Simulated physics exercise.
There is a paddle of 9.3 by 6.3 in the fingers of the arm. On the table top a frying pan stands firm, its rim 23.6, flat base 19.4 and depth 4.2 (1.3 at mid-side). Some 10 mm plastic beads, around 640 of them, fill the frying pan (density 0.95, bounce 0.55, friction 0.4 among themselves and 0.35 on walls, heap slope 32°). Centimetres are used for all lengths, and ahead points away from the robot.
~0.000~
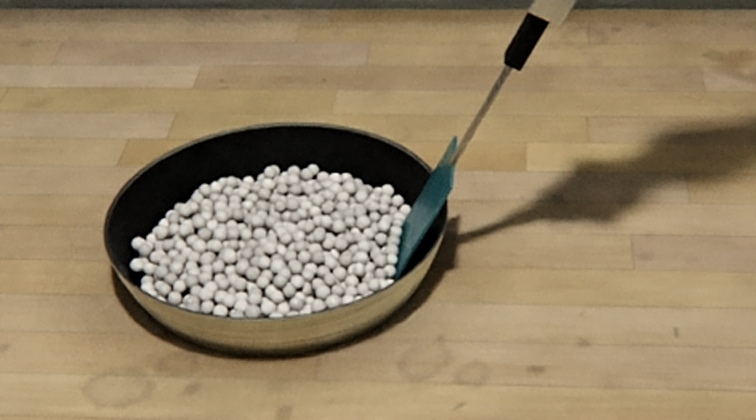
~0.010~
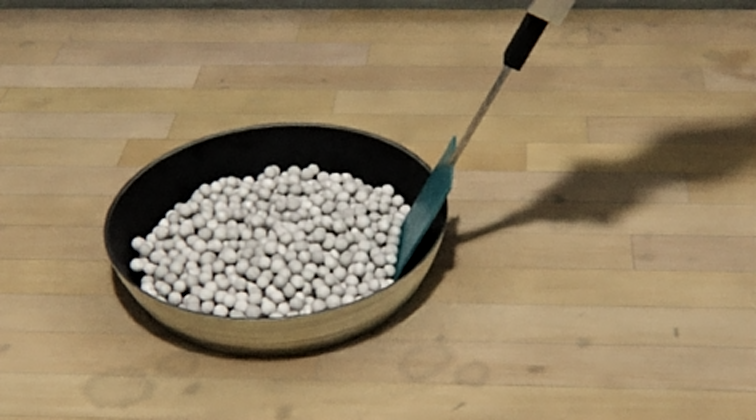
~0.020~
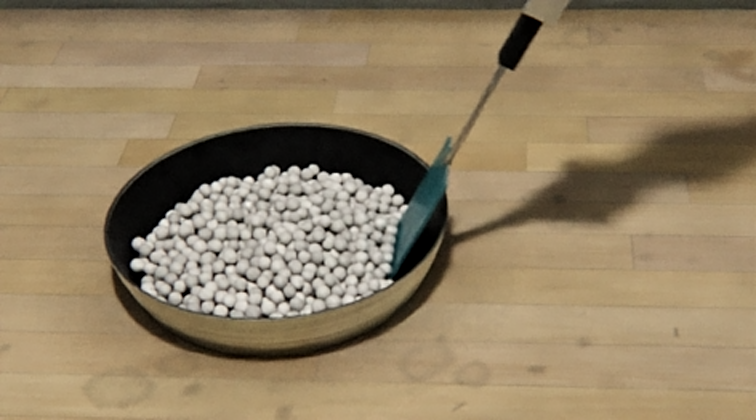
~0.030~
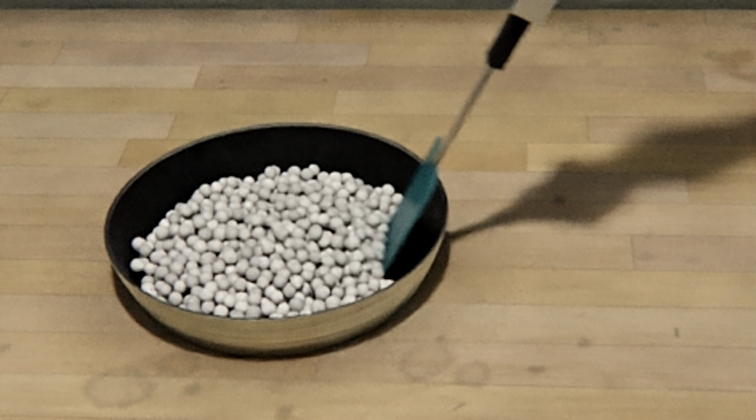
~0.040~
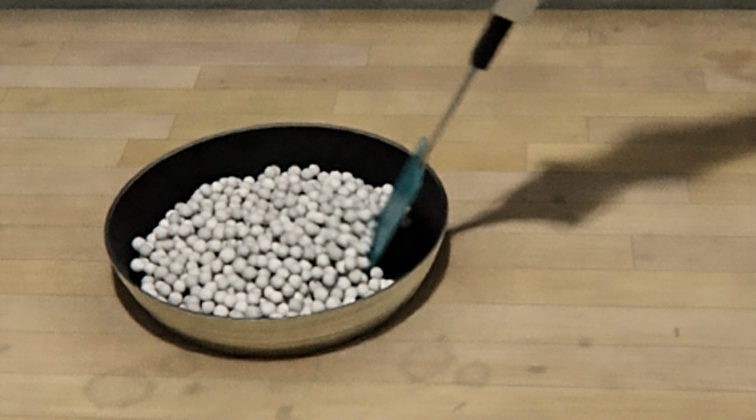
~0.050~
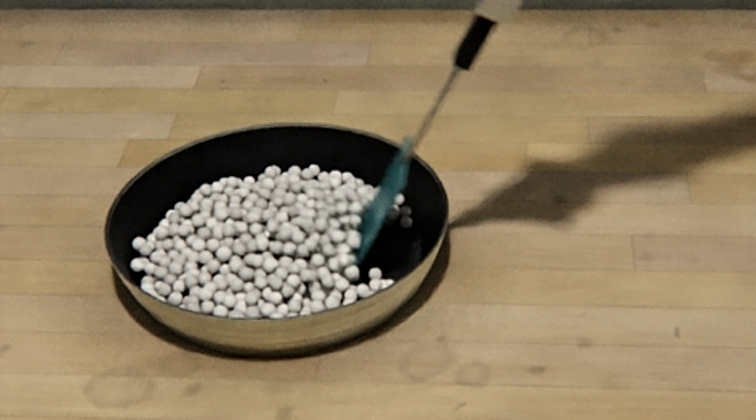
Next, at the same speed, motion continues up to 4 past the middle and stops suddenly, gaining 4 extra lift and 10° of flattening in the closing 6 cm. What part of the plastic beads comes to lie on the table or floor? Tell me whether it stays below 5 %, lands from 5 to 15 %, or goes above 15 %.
It lands from 5 to 15 %.
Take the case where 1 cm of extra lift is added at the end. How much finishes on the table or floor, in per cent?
Roughly 0 percent of it.
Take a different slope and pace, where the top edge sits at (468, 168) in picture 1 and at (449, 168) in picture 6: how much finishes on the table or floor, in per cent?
Some 0 percent ends up on the table or floor.
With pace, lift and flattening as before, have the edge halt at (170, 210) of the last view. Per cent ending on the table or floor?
Close to 15 per cent finishes on the table or floor.
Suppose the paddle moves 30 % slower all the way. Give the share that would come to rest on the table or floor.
I'd expect near 0 per cent.
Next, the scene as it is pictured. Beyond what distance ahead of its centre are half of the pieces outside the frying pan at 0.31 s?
The distance is around 22 cm.
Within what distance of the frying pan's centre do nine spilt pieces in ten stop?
Around 85 centimetres.
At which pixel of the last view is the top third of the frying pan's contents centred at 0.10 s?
It is centred close to (259, 229).
After 0.07 s, sloping 62°, highest piece 5 above the table; 643 in the frying pan.
After 0.10 s, sloping 59°, highest piece 7 above the table; 643 in the frying pan.
After 0.31 s, sloping 53°, highest piece 5 above the table; 589 in the frying pan, 52 on the table or floor, 2 on the blade or in flight.
After 1.36 s, sloping 53°, highest piece 5 above the table; 589 in the frying pan, 54 on the table or floor.
At rest, 589 in the frying pan, 54 on the table or floor. That is 8 % on the table or floor.
